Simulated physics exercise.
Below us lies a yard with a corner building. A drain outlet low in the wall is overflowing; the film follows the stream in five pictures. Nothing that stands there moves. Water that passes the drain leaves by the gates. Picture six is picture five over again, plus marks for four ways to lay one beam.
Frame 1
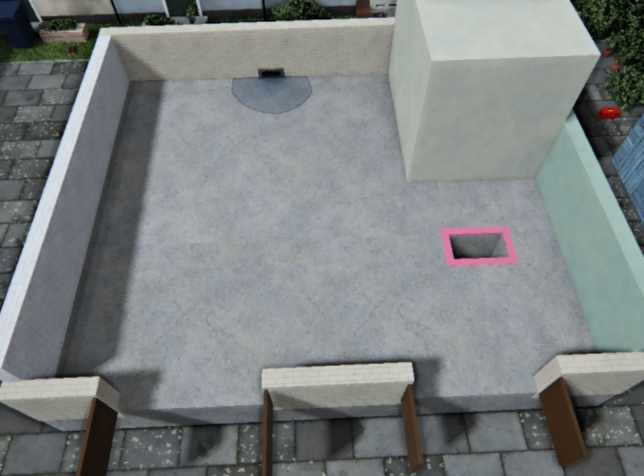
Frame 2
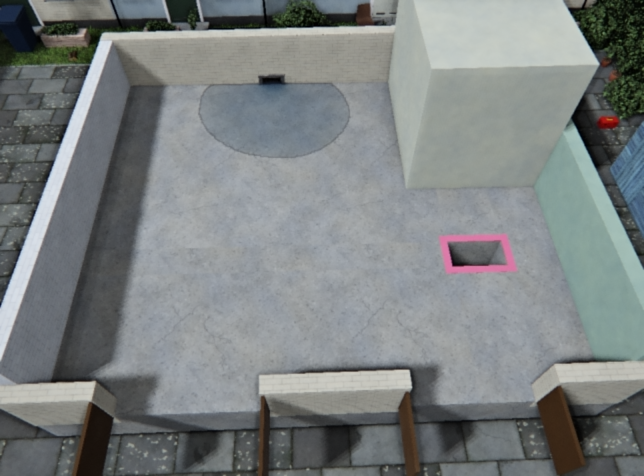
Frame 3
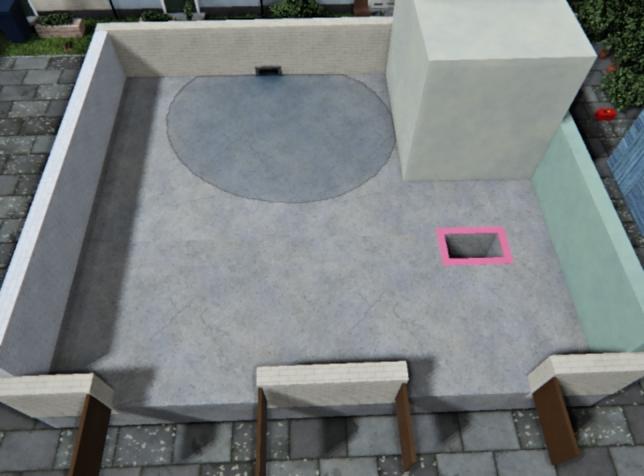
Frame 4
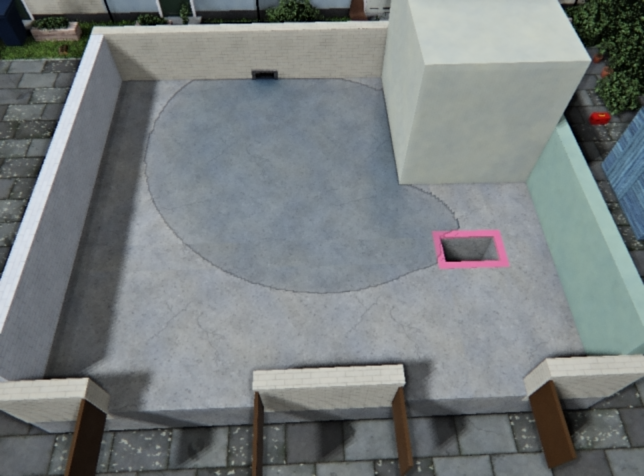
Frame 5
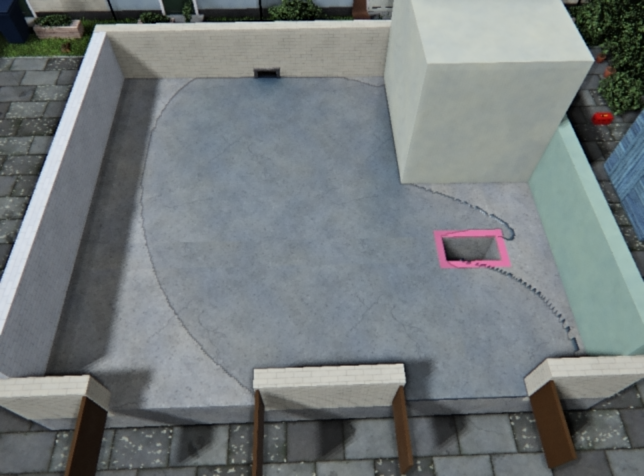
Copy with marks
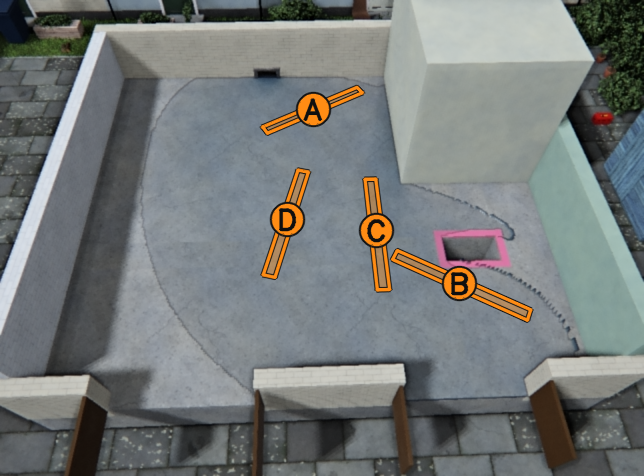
Water spreads from the back wall across the grey yard and reaches around the pink-edged drain.
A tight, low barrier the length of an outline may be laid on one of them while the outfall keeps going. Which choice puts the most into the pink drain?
Go for B.
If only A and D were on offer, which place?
Place D.
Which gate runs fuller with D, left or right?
The right gate.
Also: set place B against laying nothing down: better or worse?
Place B is better.
On the marked copy, A from (265, 130) to (359, 90); B from (394, 255) to (529, 314); C from (383, 289) to (370, 179); D from (269, 276) to (303, 171).
For place A, about 9 % of the stream goes into the pink drain, about 91 % out by the gates.
For place B, about 26 % of the stream goes into the pink drain, about 74 % out by the gates.
For place C, about 12 % of the stream goes into the pink drain, about 88 % out by the gates.
For place D, about 14 % of the stream goes into the pink drain, about 86 % out by the gates.
